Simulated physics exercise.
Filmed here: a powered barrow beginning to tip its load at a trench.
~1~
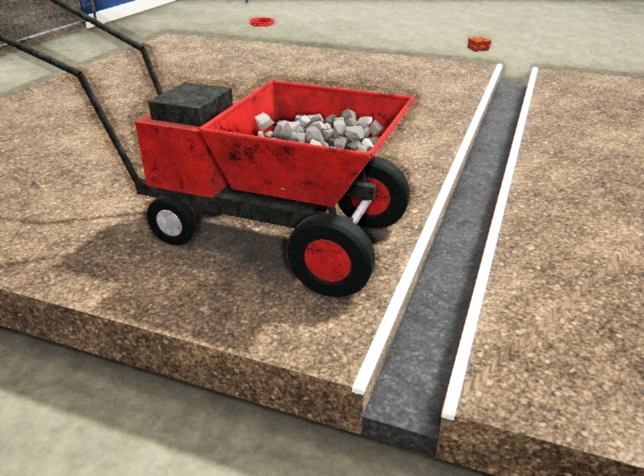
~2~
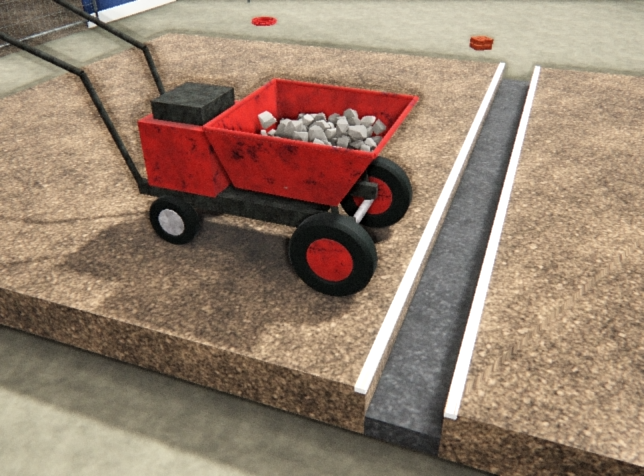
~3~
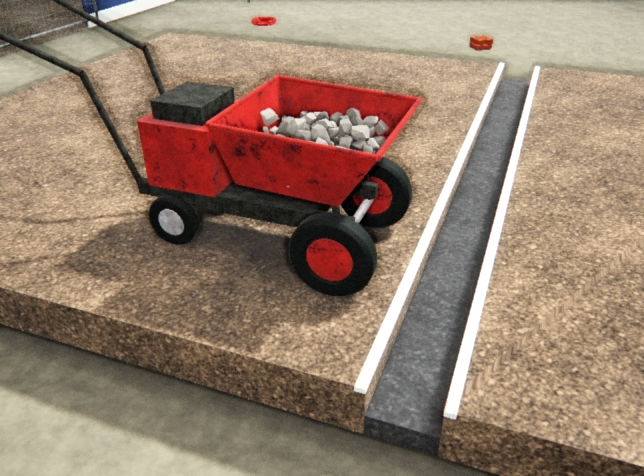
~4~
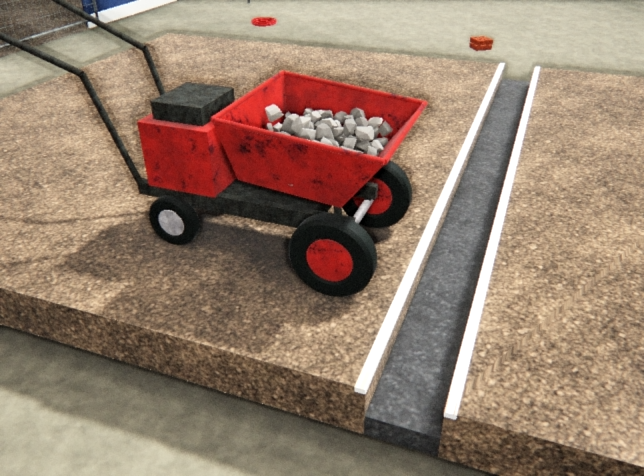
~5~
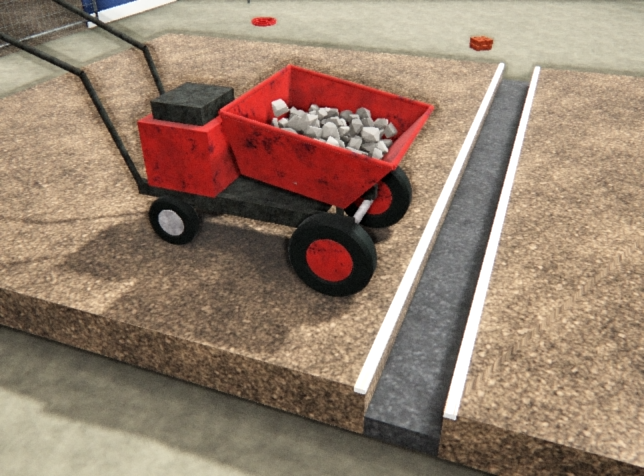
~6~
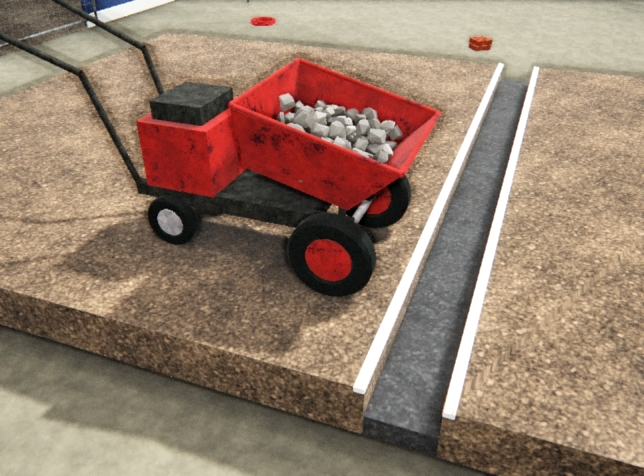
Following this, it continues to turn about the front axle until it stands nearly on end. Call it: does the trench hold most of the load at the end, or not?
Not - it holds the smaller portion.
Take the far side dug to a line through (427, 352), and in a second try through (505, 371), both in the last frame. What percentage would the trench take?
In order: 0 per cent, then 90 per cent.
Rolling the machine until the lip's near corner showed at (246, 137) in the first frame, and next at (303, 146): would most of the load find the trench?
A minority / the bulk.
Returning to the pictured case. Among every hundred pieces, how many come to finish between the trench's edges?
Roughly 30 %.
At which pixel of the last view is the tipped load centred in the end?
Close to (496, 280), more or less.
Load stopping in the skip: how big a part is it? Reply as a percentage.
Close to 20 in a hundred.
Just after the last frame, skip tipped steeply; every one in the skip.
A moment on, skip tipped right over; almost all in the skip; just a few in or heaped over the trench; about a tenth beyond it.
Further on, skip tipped right over; roughly a third in the skip; roughly a quarter in or heaped over the trench; roughly half beyond it.
When it is over, skip tipped right over; roughly a quarter in the skip; roughly a third in or heaped over the trench; roughly half beyond it.
